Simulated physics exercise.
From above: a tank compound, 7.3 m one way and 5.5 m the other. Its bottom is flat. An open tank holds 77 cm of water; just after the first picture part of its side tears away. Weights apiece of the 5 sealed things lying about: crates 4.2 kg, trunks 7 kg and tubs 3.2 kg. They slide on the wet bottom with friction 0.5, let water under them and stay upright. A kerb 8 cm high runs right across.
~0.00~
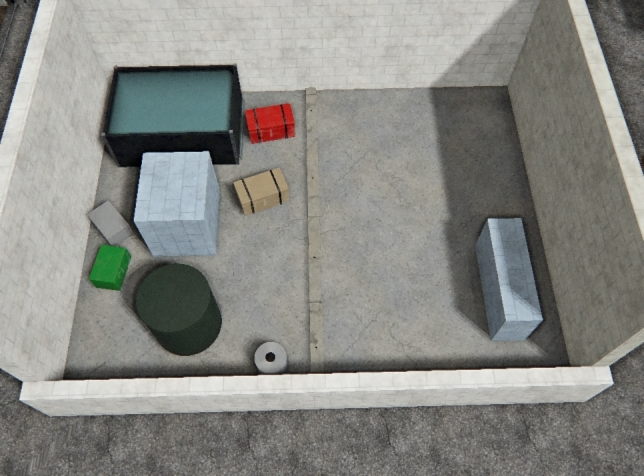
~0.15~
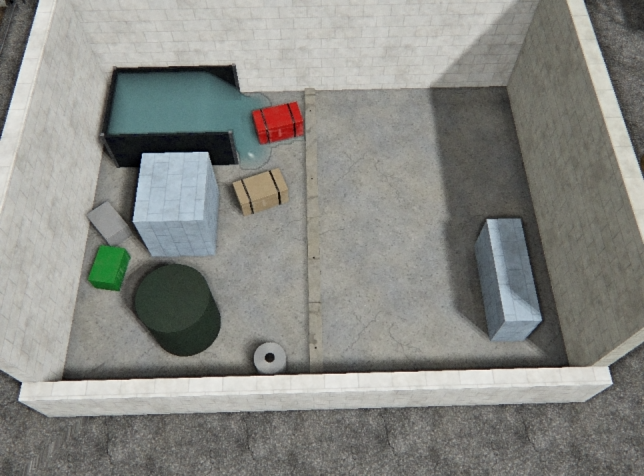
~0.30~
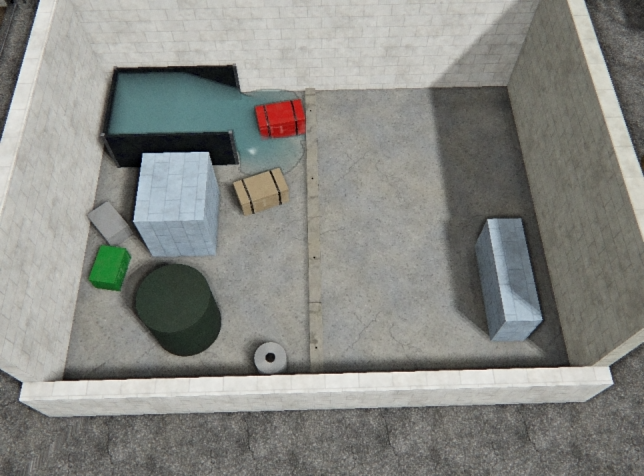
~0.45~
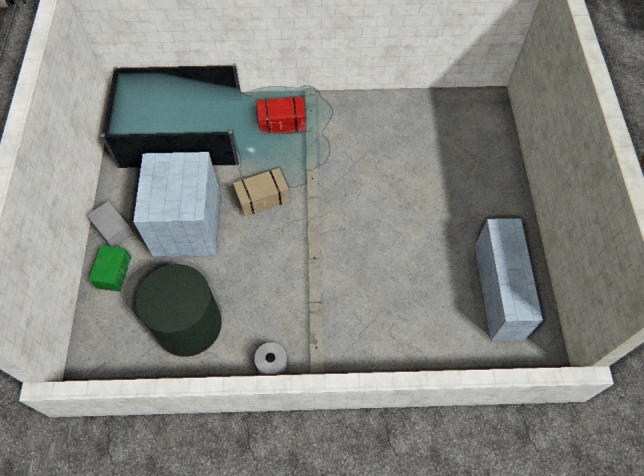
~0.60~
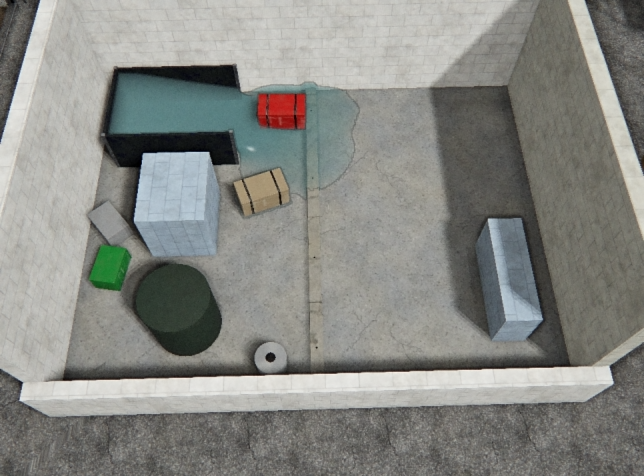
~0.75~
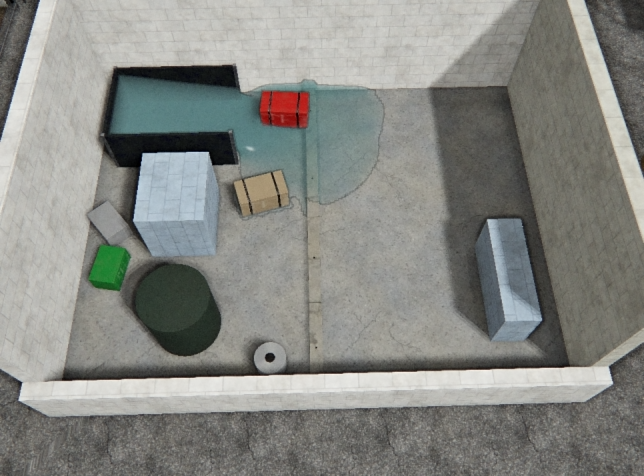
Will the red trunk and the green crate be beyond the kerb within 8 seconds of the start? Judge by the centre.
The red trunk crosses, the green crate stays short.
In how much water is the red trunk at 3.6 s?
About 21 cm.
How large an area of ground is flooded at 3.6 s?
About 29 m2.
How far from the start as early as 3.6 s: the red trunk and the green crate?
About 400 and 0 cm.
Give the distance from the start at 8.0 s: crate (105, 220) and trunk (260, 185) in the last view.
In that order: 0 cm, 120 cm.
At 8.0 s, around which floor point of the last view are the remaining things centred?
At about (205, 264).
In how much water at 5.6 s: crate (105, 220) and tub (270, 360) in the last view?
About 0 and 5 cm.
After 1.6 s the red trunk is near (357, 97), 1.6 m from its start, afloat; the green crate is near (107, 264), 0.0 m from its start, aground; 1 of 5 are over the mark; 1 afloat.
After 3.6 s the red trunk is near (509, 130), 4.1 m from its start, afloat; the green crate is near (107, 264), 0.0 m from its start, aground; 1 of 5 are over the mark; 2 afloat.
After 5.6 s the red trunk is near (502, 186), 4.1 m from its start, afloat; the green crate is near (107, 264), 0.0 m from its start, aground; 1 of 5 are over the mark; 3 afloat.
After 8.0 s the red trunk is near (473, 204), 3.8 m from its start, afloat; the green crate is near (107, 263), 0.0 m from its start, afloat; 1 of 5 are over the mark; 4 afloat.
